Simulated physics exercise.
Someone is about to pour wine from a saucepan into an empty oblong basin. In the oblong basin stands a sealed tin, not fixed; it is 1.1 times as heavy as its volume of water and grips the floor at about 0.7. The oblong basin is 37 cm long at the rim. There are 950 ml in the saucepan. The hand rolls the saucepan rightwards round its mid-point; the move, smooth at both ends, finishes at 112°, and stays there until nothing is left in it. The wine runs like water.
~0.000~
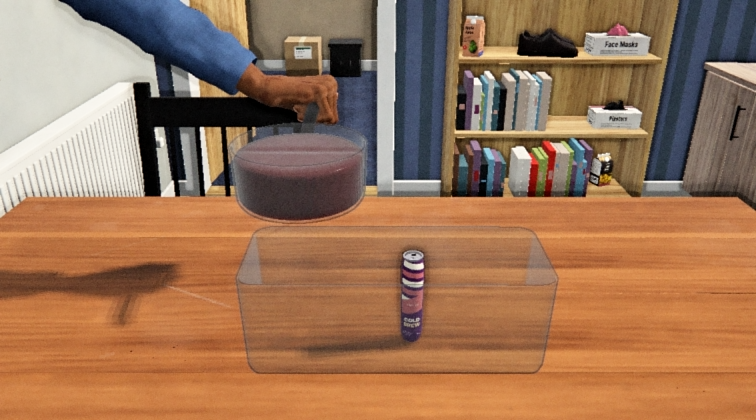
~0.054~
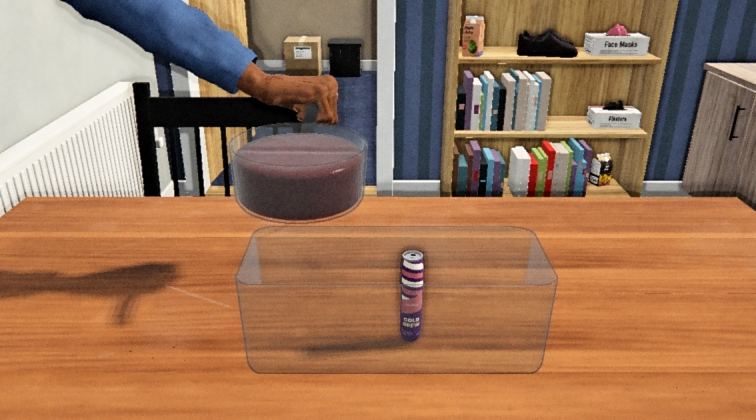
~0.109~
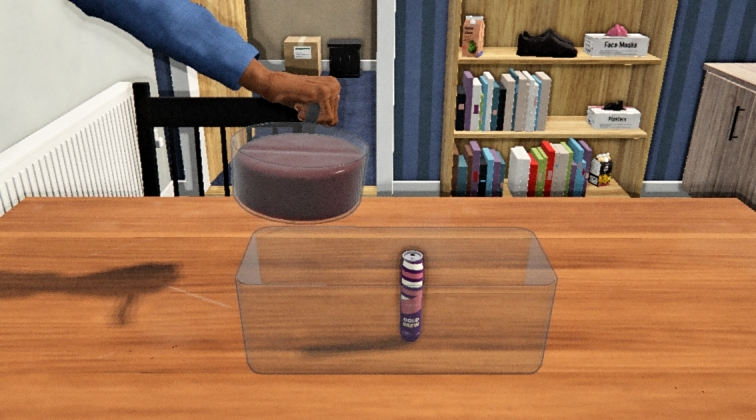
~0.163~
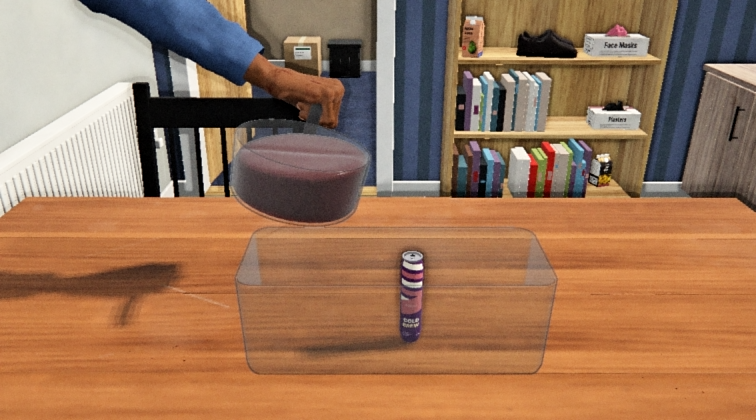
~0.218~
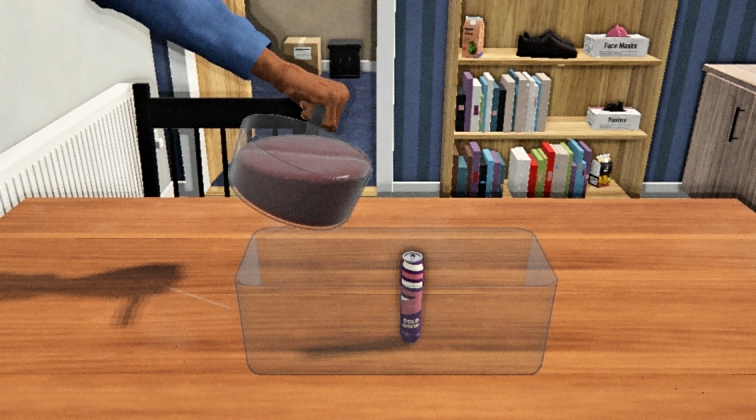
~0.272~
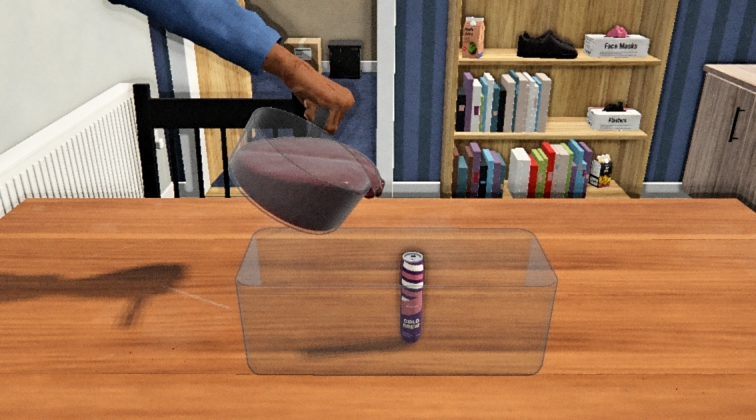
A clear round pan of dark purple-red wine hangs above the left side of a transparent oblong basin on a wooden table, viewed from slightly above by a still camera. A purple, pink and white tin stands within the basin's outline, with bookshelves behind. A blue-sleeved arm reaches in from the left as the pan tilts rightwards, slowly then faster, and wine begins slipping over its right rim.
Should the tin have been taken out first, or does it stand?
The tin topples.
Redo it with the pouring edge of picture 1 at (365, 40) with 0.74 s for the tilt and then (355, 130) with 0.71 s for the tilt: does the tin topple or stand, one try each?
First it stays up; then it falls.
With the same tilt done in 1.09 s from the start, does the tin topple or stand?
Then it keeps standing.
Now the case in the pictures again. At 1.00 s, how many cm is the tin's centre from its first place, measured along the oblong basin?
About 7 cm.
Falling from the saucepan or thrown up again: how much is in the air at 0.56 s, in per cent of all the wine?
Near 26 in a hundred.
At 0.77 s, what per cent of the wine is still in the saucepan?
Some 2 per cent.
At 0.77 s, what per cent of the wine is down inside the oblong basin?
Near 96 in a hundred.
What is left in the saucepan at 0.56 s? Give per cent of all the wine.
Near 18 in a hundred.
After 0.56 s the tilt is 97° and 17 per cent is still to pour; the tin stands where it began.
After 0.77 s the tilt is 112° and 2 per cent is still to pour; the tin leans 11°.
After 1.00 s the tilt is 112° and 0 per cent is still to pour; the tin lies on its side.
After 1.24 s the tilt is 112° and 0 per cent is still to pour; the tin lies on its side.
In the end the tin lies on its side.
